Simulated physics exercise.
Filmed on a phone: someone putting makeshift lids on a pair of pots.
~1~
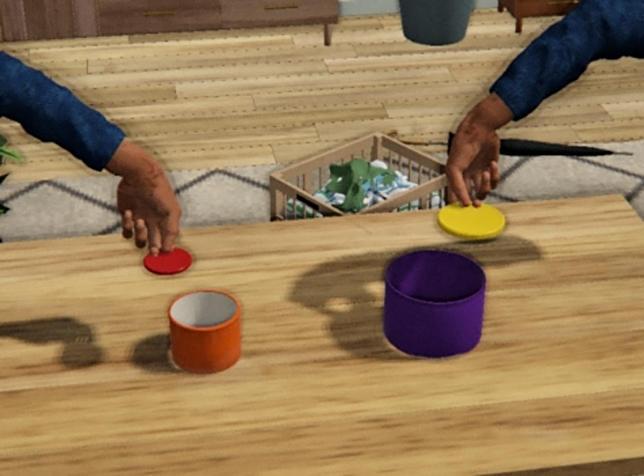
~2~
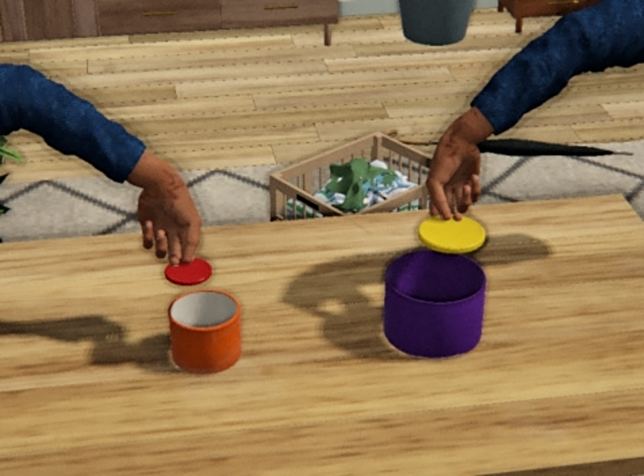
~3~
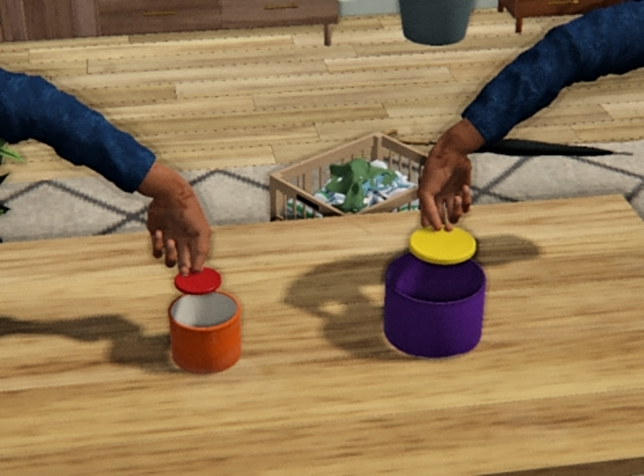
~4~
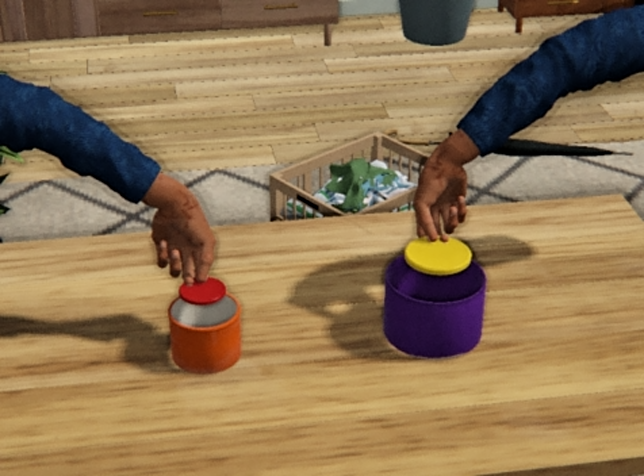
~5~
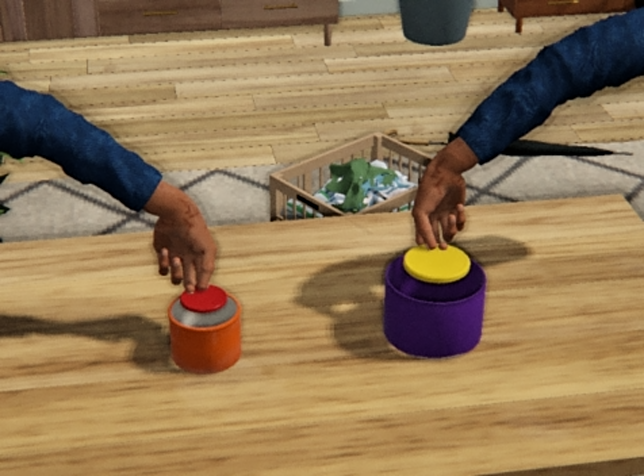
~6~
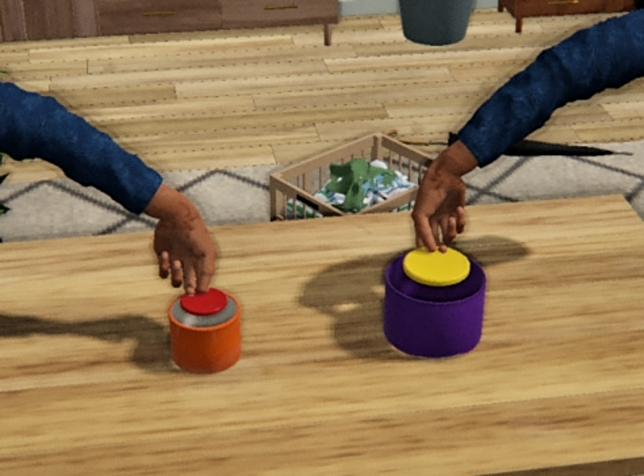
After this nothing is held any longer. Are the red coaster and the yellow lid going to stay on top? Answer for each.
Here the red coaster slips past the rim, the yellow lid slips past the rim.
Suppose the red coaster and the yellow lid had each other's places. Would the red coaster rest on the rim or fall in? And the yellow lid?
The red coaster drops inside, the yellow lid works as a lid.
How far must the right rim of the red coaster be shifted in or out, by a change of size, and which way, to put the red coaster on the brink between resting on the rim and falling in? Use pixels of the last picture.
About 8 pixels right.
Then, 0.14 s later than the last frame, red coaster shifted about its own width near (205, 326); yellow lid shifted a little near (435, 291).
When it is over, the red coaster falls in, near (206, 349); the yellow lid falls in, near (433, 327).
